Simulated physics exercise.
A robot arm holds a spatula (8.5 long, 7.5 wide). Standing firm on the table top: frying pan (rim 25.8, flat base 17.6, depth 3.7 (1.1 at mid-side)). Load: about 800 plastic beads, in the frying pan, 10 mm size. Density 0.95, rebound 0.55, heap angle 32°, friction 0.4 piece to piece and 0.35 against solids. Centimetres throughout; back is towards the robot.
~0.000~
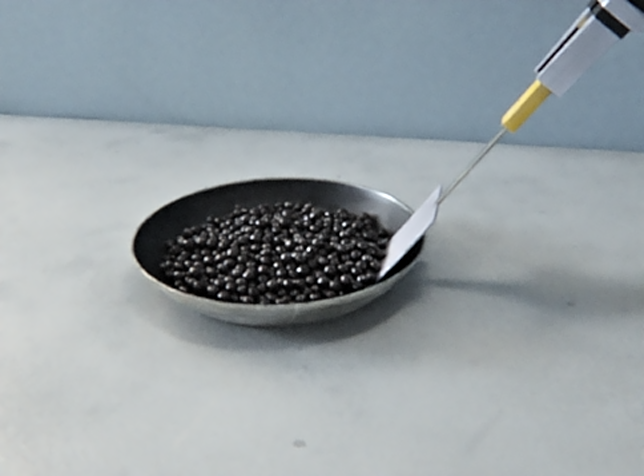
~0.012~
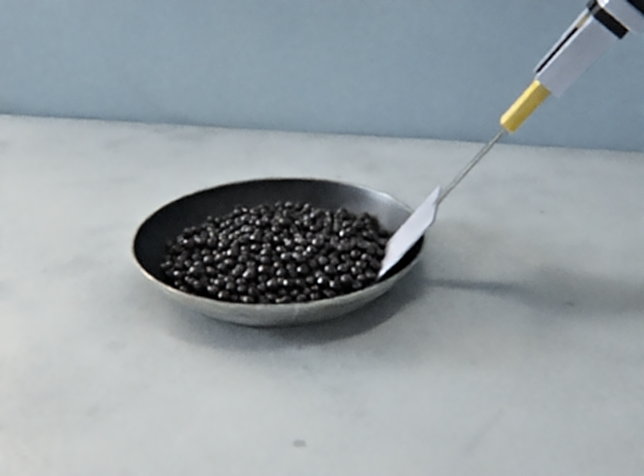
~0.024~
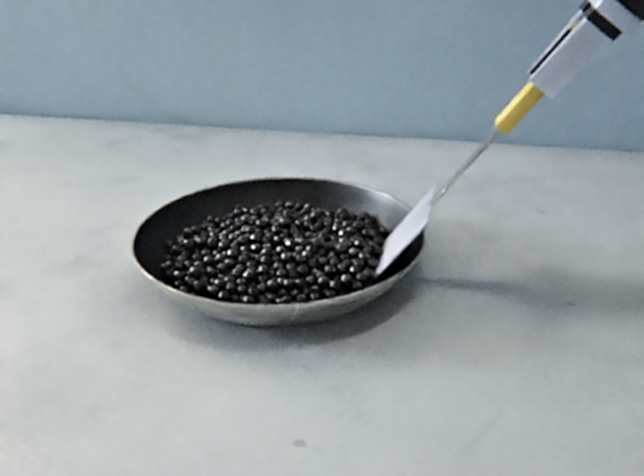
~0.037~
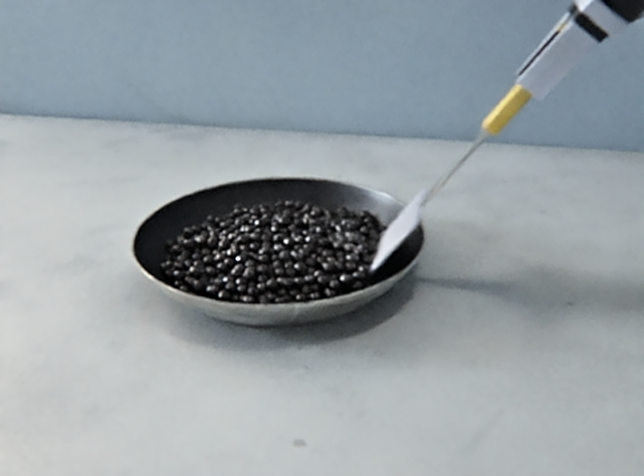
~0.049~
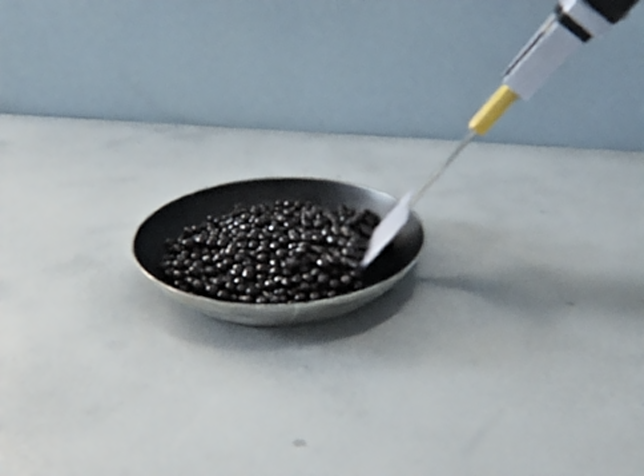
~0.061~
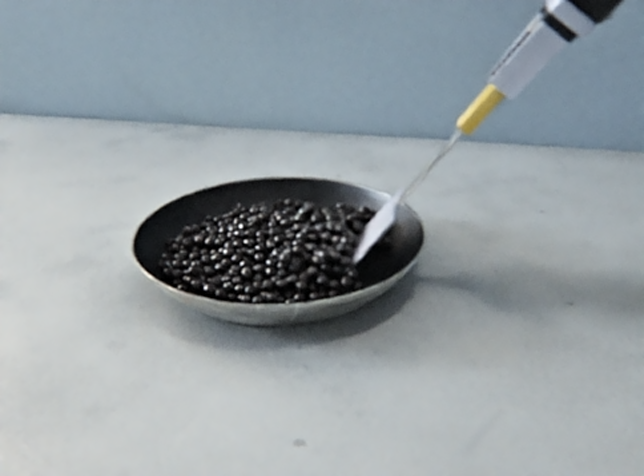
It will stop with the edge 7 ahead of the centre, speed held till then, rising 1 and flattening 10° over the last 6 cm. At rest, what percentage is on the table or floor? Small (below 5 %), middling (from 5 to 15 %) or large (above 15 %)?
A middling share, from 5 to 15 %, ends on the table or floor.
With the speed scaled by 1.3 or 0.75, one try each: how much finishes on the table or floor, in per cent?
About 10 and 0 per cent.
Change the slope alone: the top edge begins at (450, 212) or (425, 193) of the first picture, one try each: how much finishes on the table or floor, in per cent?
About 5 and 10 per cent.
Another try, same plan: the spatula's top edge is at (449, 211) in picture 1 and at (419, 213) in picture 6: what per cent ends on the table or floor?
Some 0 per cent.
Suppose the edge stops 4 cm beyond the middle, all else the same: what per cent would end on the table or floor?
It would be near 0 per cent.
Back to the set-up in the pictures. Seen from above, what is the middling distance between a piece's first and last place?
About 3 cm.
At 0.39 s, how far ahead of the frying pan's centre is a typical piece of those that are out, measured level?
About 16 cm.
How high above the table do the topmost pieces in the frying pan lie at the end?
Some 5.0 cm.
After 0.11 s, sloping 54°, highest piece 5 above the table; 804 in the frying pan.
After 0.17 s, sloping 50°, highest piece 6 above the table; 804 in the frying pan.
After 0.39 s, sloping 44°, highest piece 5 above the table; 749 in the frying pan, 50 on the table or floor, 5 on the blade or in flight.
After 1.44 s, sloping 44°, highest piece 5 above the table; 747 in the frying pan, 57 on the table or floor.
At rest, 747 in the frying pan, 57 on the table or floor. That is 7 % on the table or floor.
